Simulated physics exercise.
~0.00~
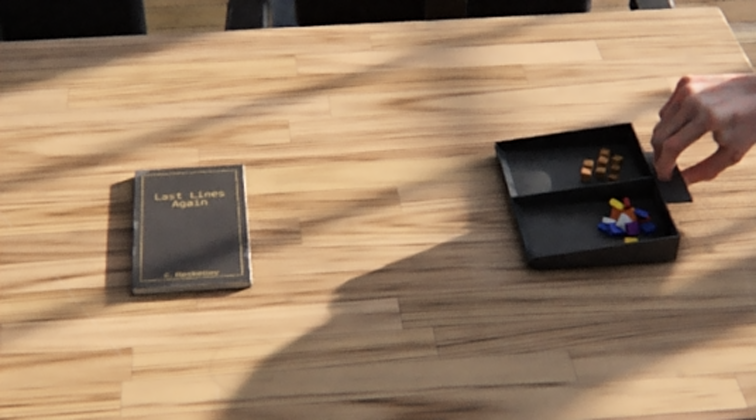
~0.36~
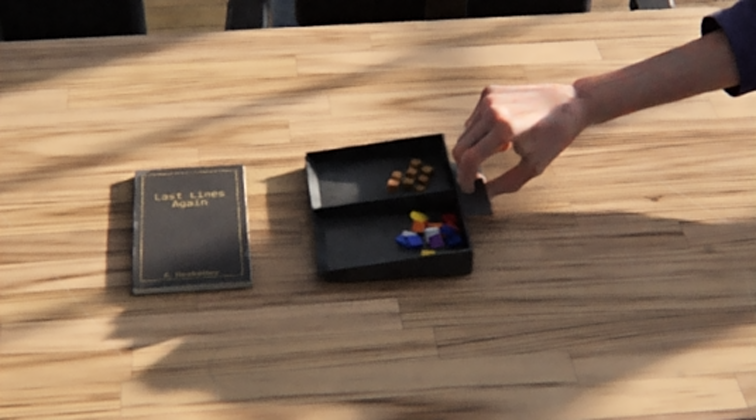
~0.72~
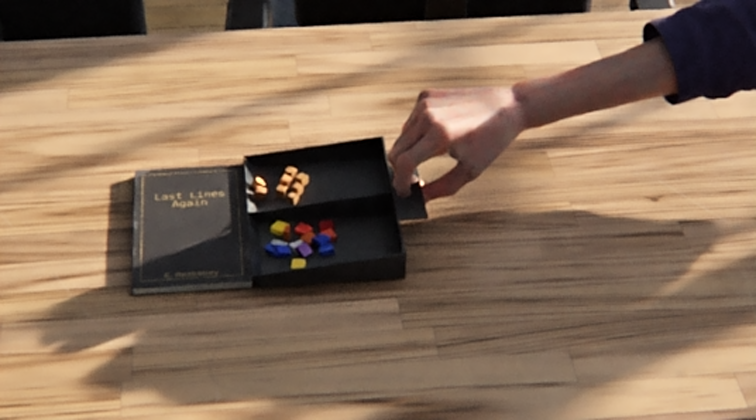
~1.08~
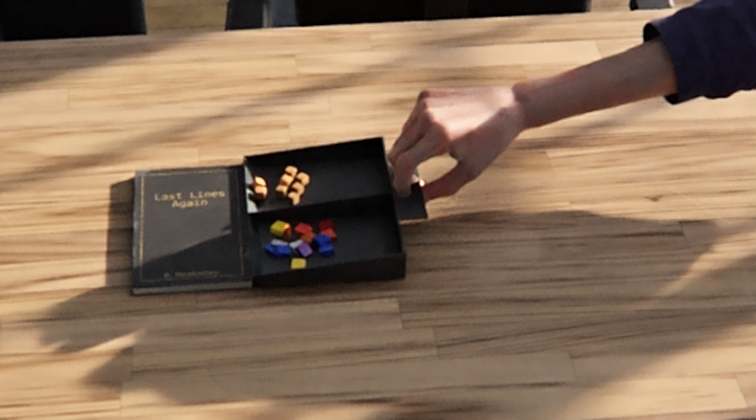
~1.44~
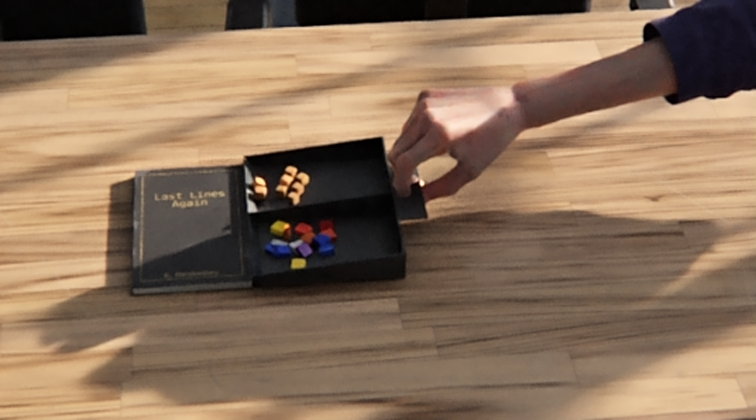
On a sunlit wooden table crossed by soft shadows, seen from above at an angle by a still camera, a thin dark book titled "Last Lines Again" lies at the left. At the right, a hand holds a black two-part tray with small orange pieces in the far section and red, blue, yellow and white ones in the near section. The hand slides the tray quickly left until it meets the book. Both handfuls shift left inside, towards the book. The tray then rests against the book, every piece still inside, the hand still holding it.
